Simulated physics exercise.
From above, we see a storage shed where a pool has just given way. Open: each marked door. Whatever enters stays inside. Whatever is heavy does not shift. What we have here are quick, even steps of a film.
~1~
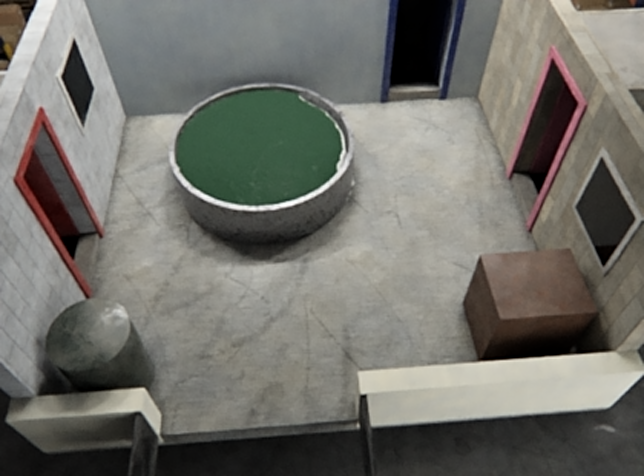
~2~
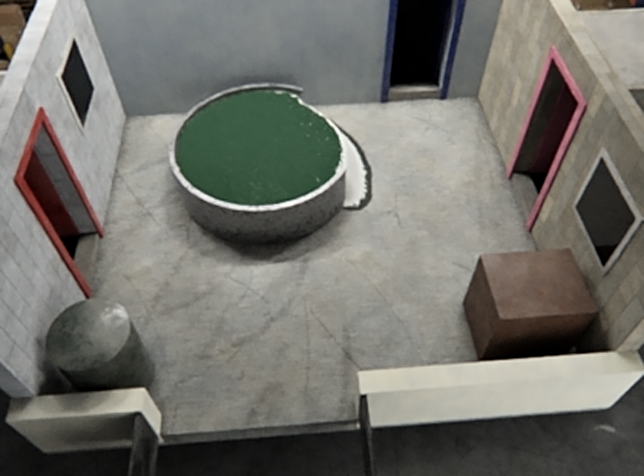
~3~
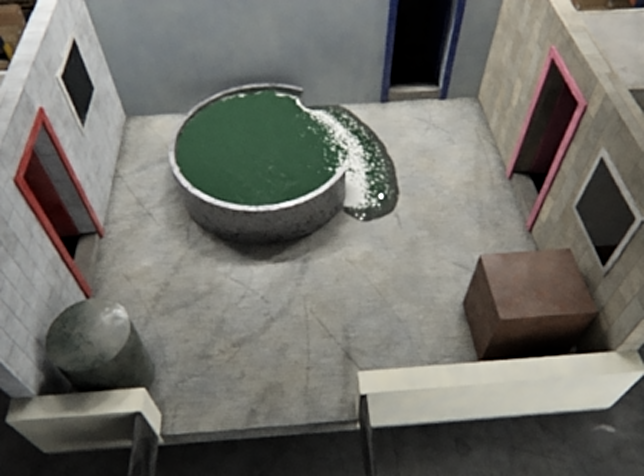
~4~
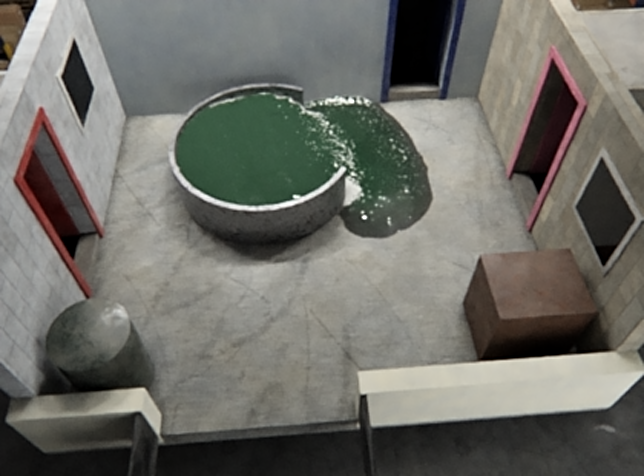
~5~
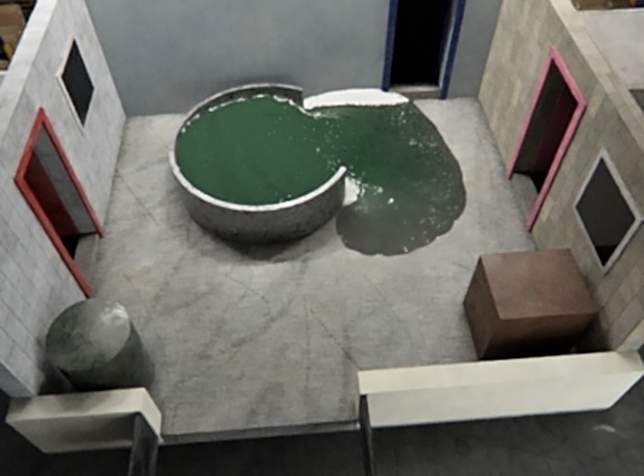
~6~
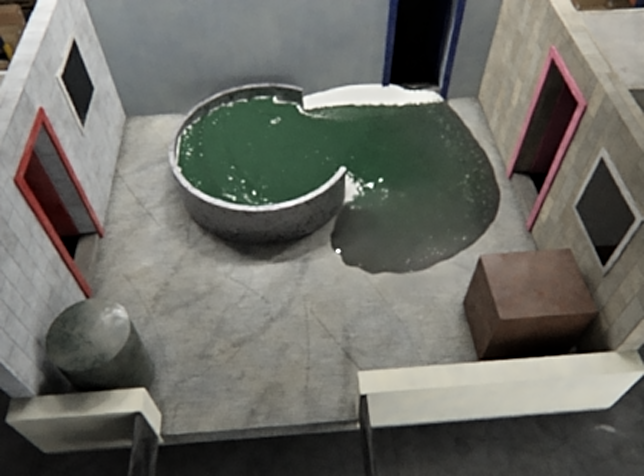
Green water pouring through a gap in the right side of a round tank, spreading rightward across a grey shed floor.
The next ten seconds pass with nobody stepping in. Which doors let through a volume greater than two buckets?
At the end, the blue door counts as over. The pink door counts as over. The red door counts as not over.
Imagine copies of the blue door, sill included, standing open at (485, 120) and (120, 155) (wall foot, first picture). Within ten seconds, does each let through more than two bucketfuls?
Per door: Past the limit; within the limit.
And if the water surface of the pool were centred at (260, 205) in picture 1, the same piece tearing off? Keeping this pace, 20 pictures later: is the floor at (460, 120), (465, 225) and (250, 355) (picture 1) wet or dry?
Result: Inundated; inundated; spared.
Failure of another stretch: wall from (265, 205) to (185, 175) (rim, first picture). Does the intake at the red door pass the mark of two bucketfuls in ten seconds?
Well, it turns out the red door crosses the threshold.
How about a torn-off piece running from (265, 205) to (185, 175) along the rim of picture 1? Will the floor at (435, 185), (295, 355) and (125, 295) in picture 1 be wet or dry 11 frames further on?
In turn: Untouched, swamped, swamped.
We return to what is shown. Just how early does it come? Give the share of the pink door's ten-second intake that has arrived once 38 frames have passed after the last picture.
Close to 95 percent.
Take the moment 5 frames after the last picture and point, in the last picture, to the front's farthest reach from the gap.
I'd say at around (546, 290).
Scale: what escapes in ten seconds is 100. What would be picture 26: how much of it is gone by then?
Roughly 25 %.
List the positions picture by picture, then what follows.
The first picture shows still water in the round tank at (263, 145).
In the second picture, the front is at a hidden place, out from the gap at (343, 147).
In the third picture, the front is at a hidden place, out from the gap at (343, 149).
In the fourth picture, water pours out at (343, 150) and has run to (383, 232).
In the fifth picture, the front is at (431, 235), out from the gap at (343, 150).
In the sixth picture, water pours out at (343, 150) and has run to (489, 215).
A moment on, water covers 35 % of the floor; the blue door under two buckets in, the pink door under two buckets in, the red door not reached.
Next, water covers 40 % of the floor; the blue door under two buckets in, the pink door over two buckets in, the red door not reached.
Then, water covers 60 % of the floor; the blue door far over two buckets in, the pink door far over two buckets in, the red door not reached.
Later, water covers 95 % of the floor; the blue door far over two buckets in, the pink door far over two buckets in, the red door wet at the sill, nothing in.
In the end, water covers 100 % of the floor; the blue door far over two buckets in, the pink door far over two buckets in, the red door under two buckets in.
